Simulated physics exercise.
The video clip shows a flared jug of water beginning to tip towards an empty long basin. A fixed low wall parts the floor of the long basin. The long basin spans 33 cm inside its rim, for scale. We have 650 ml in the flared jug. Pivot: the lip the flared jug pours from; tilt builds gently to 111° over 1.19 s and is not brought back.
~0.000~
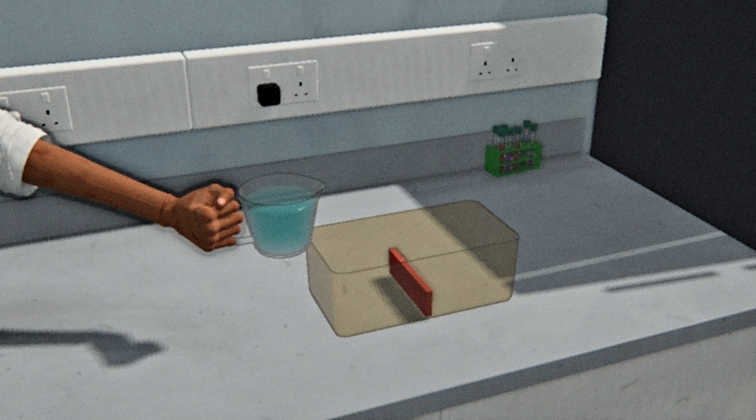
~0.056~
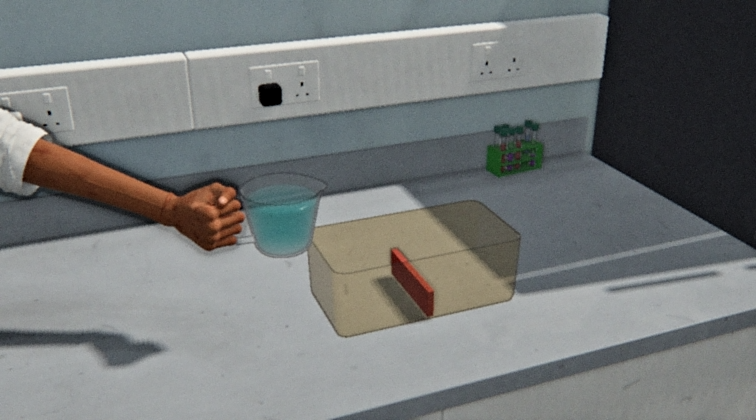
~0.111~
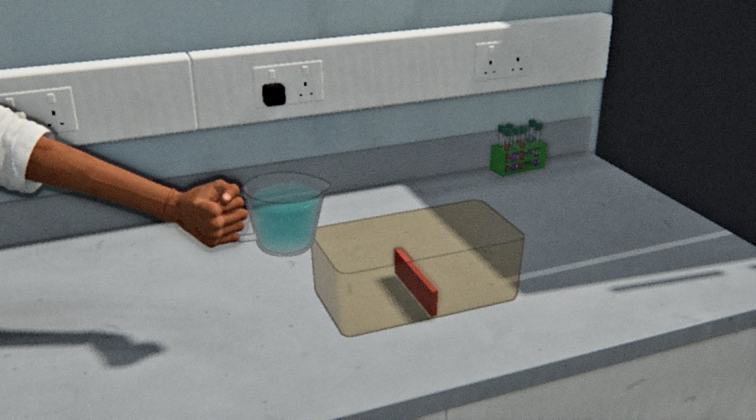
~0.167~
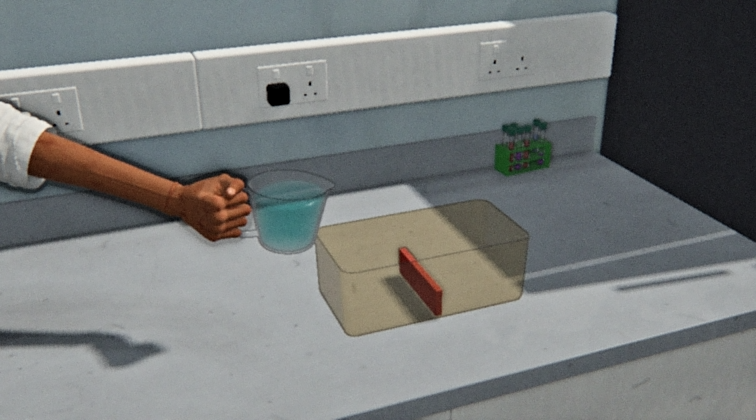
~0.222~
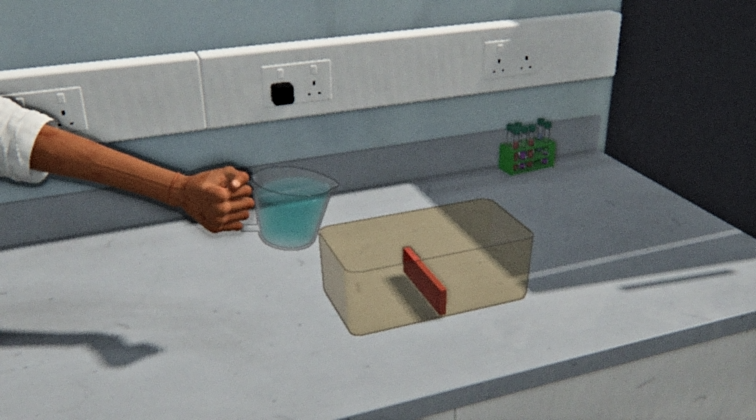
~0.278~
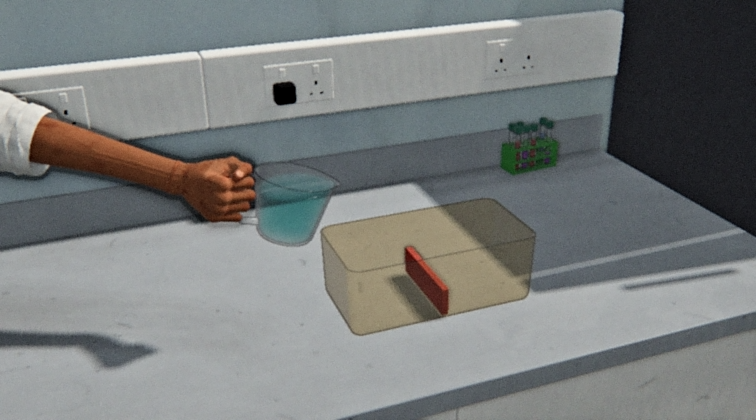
A hand slowly tilts a clear jug of blue-green liquid rightward beside an empty basin.
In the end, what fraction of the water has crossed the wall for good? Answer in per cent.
In the end about 5 per cent has crossed for good.
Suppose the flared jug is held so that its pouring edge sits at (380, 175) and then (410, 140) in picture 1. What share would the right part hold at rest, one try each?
Near 90 in a hundred on the first go and near 85 in a hundred on the second.
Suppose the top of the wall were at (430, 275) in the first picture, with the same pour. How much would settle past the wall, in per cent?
In that case, some 15 percent.
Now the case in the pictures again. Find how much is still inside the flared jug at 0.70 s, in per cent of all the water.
Near 62 in a hundred.
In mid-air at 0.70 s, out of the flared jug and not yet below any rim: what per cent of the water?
Near 26 per cent at that moment.
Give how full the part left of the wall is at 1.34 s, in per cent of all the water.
The fraction is near 92 percent.
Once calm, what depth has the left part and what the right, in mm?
Around 24 mm deep on the left, around 0 mm deep on the right.
By 0.70 s the tilt is 71° and 62 per cent is still to pour, 11 is left of the wall and 0 right of it.
By 1.01 s the tilt is 105° and 7 per cent is still to pour, 72 is left of the wall and 2 right of it.
By 1.34 s the tilt is 111° and 0 per cent is still to pour, 92 is left of the wall and 4 right of it.
By 1.69 s the tilt is 111° and 0 per cent is still to pour, 92 is left of the wall and 5 right of it.
At rest 92 per cent lies left of the wall, 5 right of it and 3 outside.
